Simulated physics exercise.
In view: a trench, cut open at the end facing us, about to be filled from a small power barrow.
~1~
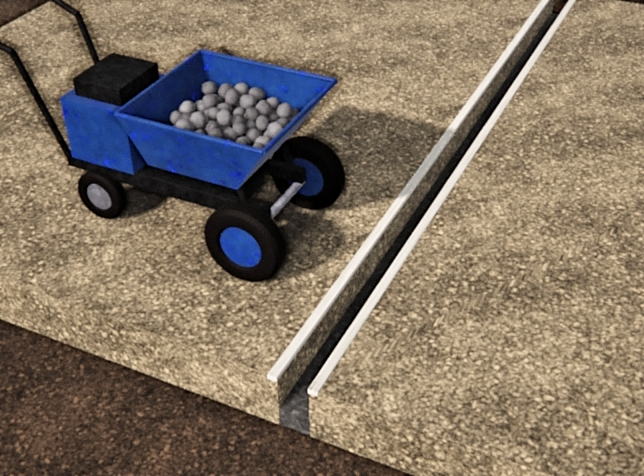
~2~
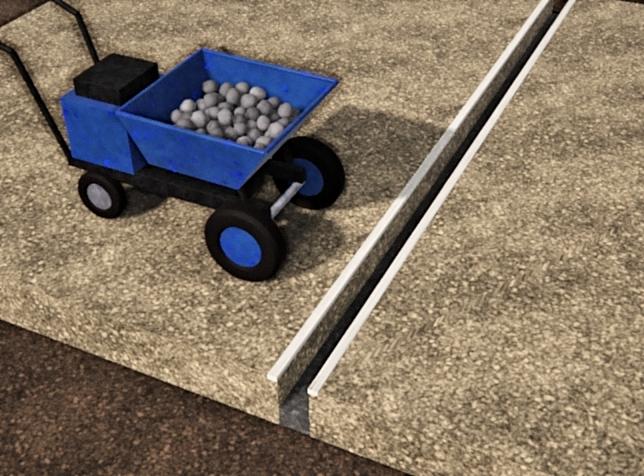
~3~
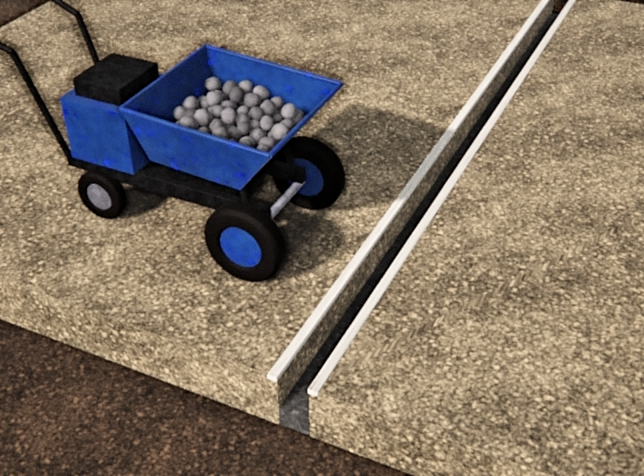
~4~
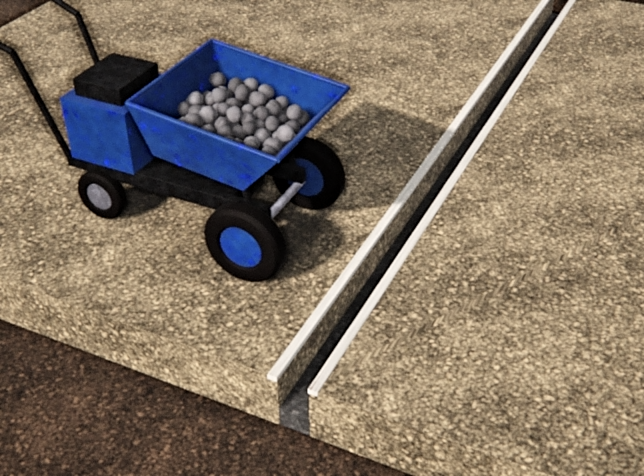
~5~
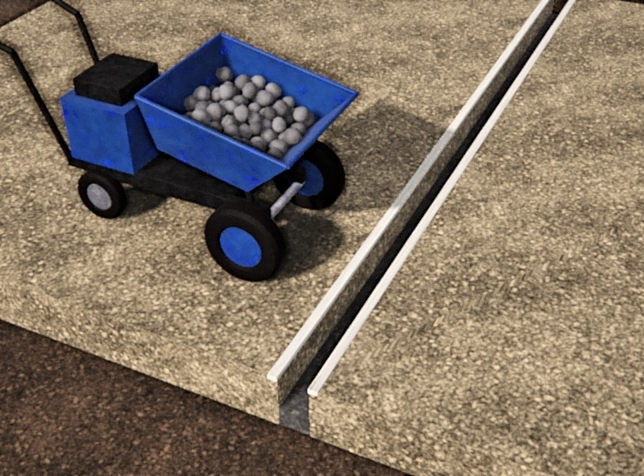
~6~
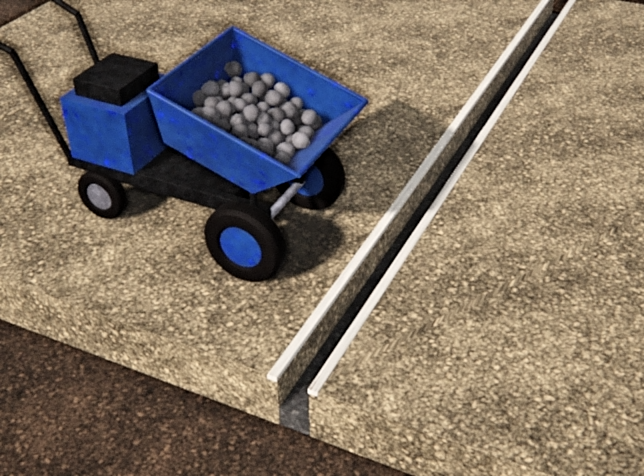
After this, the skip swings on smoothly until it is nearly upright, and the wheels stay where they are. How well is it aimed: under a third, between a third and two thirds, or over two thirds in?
The trench ends with under a third of it.
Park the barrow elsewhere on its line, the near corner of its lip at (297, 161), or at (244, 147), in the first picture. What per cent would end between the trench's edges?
About 0 and 40 per cent.
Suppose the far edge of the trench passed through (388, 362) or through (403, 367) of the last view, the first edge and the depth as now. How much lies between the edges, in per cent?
First some 90, then 100 per cent.
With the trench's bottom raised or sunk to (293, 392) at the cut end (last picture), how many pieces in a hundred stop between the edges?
About 10 per cent.
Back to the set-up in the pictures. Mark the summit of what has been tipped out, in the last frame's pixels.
At about (414, 262).
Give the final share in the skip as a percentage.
Some 5 per cent.
Shortly afterwards, skip tipped steeply; the whole lot in the skip.
Next, skip tipped right over; the bulk in the skip; a little beyond it; only a few falling.
Some moments later, skip tipped right over; a little in the skip; the bulk beyond it.
In the end, skip tipped right over; a little in the skip; a little in or heaped over the trench; the bulk beyond it.
